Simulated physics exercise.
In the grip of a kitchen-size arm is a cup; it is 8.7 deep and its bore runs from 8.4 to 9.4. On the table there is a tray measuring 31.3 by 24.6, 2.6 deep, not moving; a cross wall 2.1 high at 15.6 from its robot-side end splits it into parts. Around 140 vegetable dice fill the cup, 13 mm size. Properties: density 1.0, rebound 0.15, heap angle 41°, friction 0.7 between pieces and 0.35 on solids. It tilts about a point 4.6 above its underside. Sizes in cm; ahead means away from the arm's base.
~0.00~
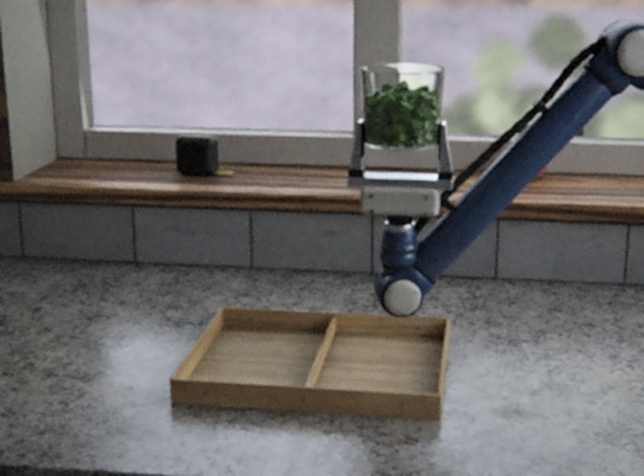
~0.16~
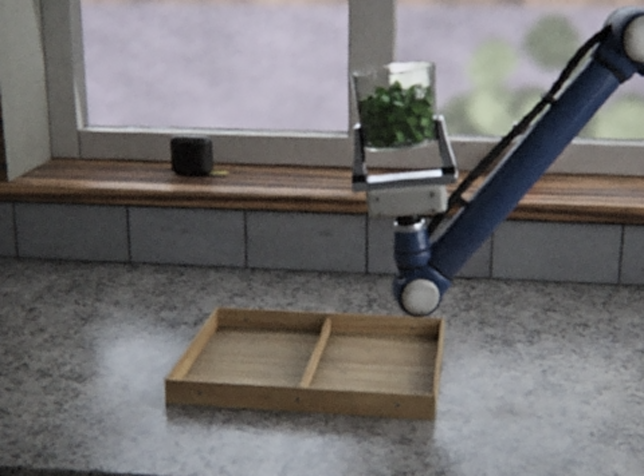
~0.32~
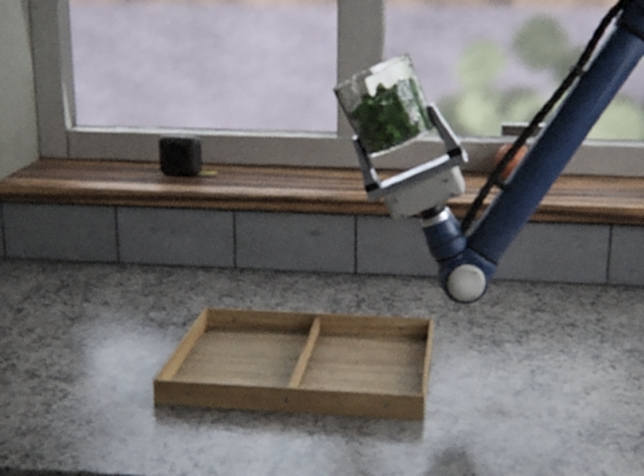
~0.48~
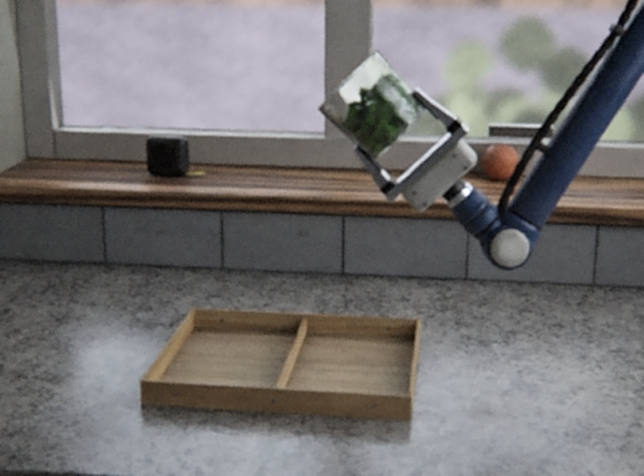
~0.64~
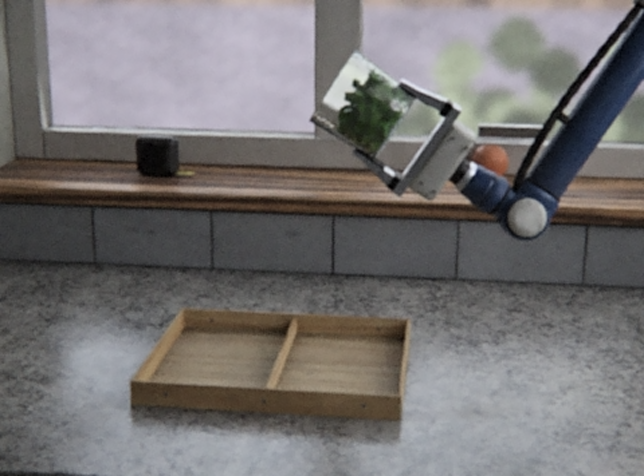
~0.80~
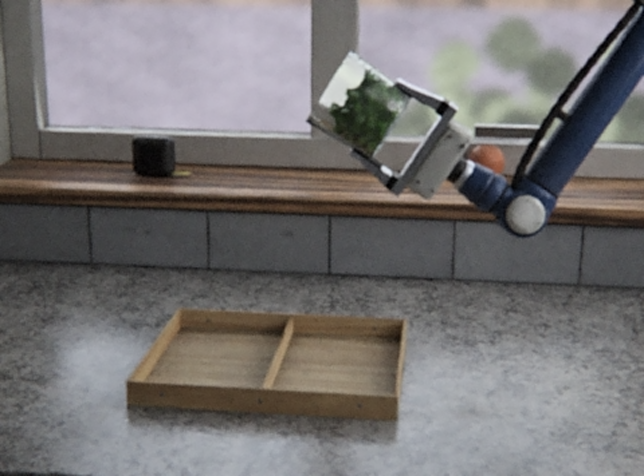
On a speckled stone counter below a window, a blue robot arm holds a clear cup of green vegetable pieces upright behind a divided wooden tray. The arm tilts the cup well over to the left as its wrist swings right and upward, then the motion slows, with the greens still inside.
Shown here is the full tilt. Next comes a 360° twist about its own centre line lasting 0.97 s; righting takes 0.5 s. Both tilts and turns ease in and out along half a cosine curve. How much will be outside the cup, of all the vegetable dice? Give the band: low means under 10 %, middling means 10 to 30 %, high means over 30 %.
Band: Low.
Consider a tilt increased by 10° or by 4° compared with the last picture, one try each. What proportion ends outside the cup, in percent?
The first try gives around 5 percent, the second around 0 percent.
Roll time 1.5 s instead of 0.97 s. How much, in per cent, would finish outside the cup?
Then roughly 0 %.
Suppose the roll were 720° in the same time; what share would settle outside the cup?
Estimate: Approx. 0 per cent.
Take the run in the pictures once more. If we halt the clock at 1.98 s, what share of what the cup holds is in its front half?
Near enough 55 in a hundred.
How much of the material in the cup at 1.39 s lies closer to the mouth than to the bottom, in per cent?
30 per cent, roughly.
After 1.39 s, tipped 58°, highest piece 38 above the table; 139 in the cup.
After 1.98 s, tipped 37°, highest piece 37 above the table; 139 in the cup.
After 2.47 s, upright, highest piece 37 above the table; 139 in the cup.
After 3.17 s, upright, highest piece 37 above the table; 139 in the cup.
In the end, 139 in the cup. That is 0 % outside the cup.
